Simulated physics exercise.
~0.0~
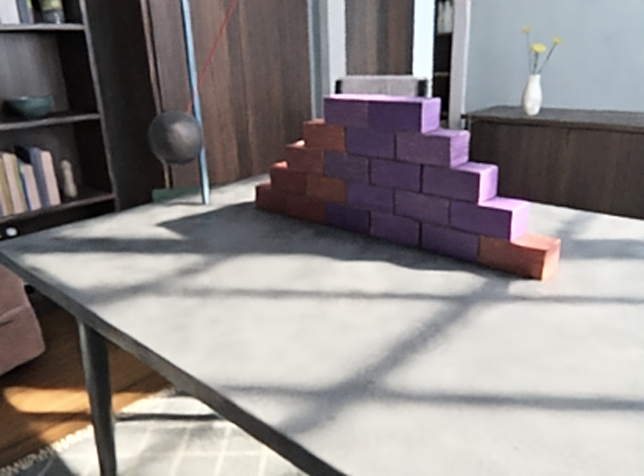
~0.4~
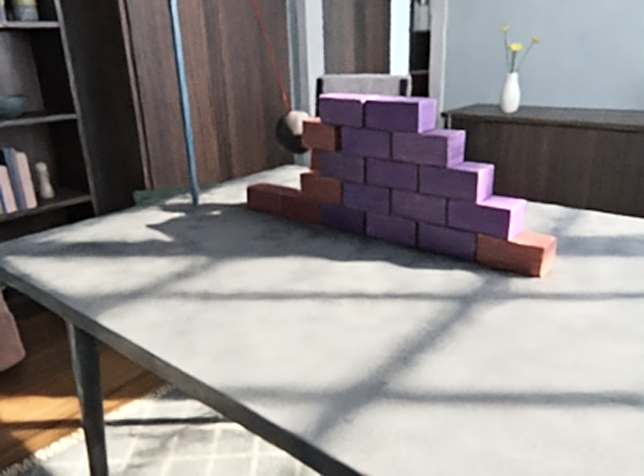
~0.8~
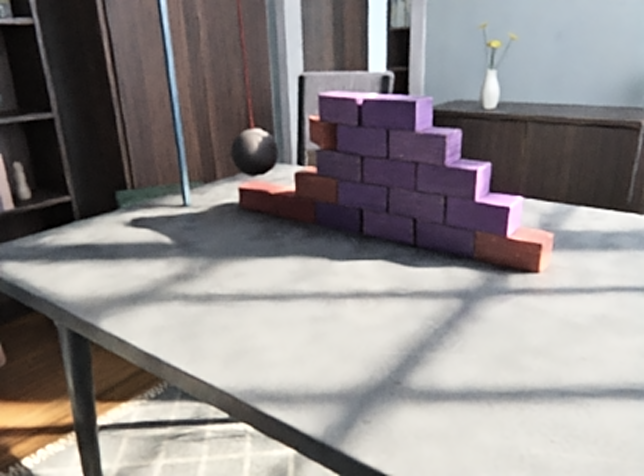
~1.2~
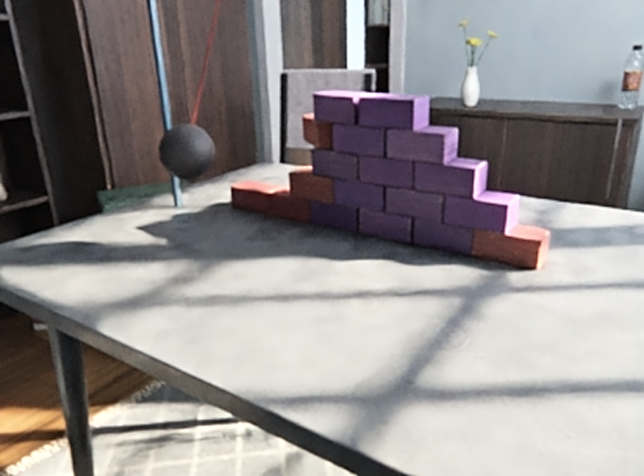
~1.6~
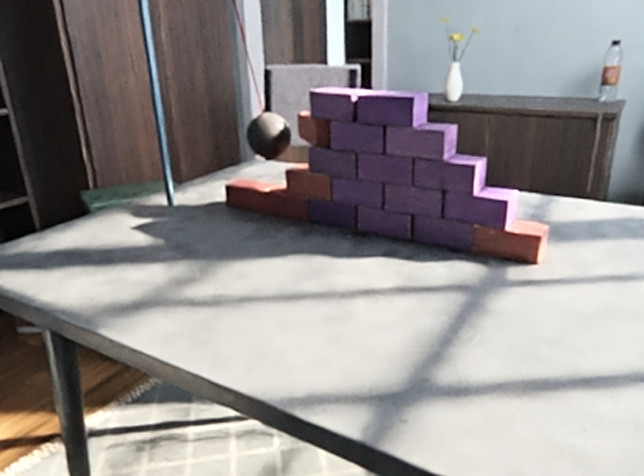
A dark ball hanging on a red line swings right into the stepped left end of a wall of red and purple blocks, knocking a couple of red ones out of view, then swings back left and in again, while the purple blocks stay standing on the table.
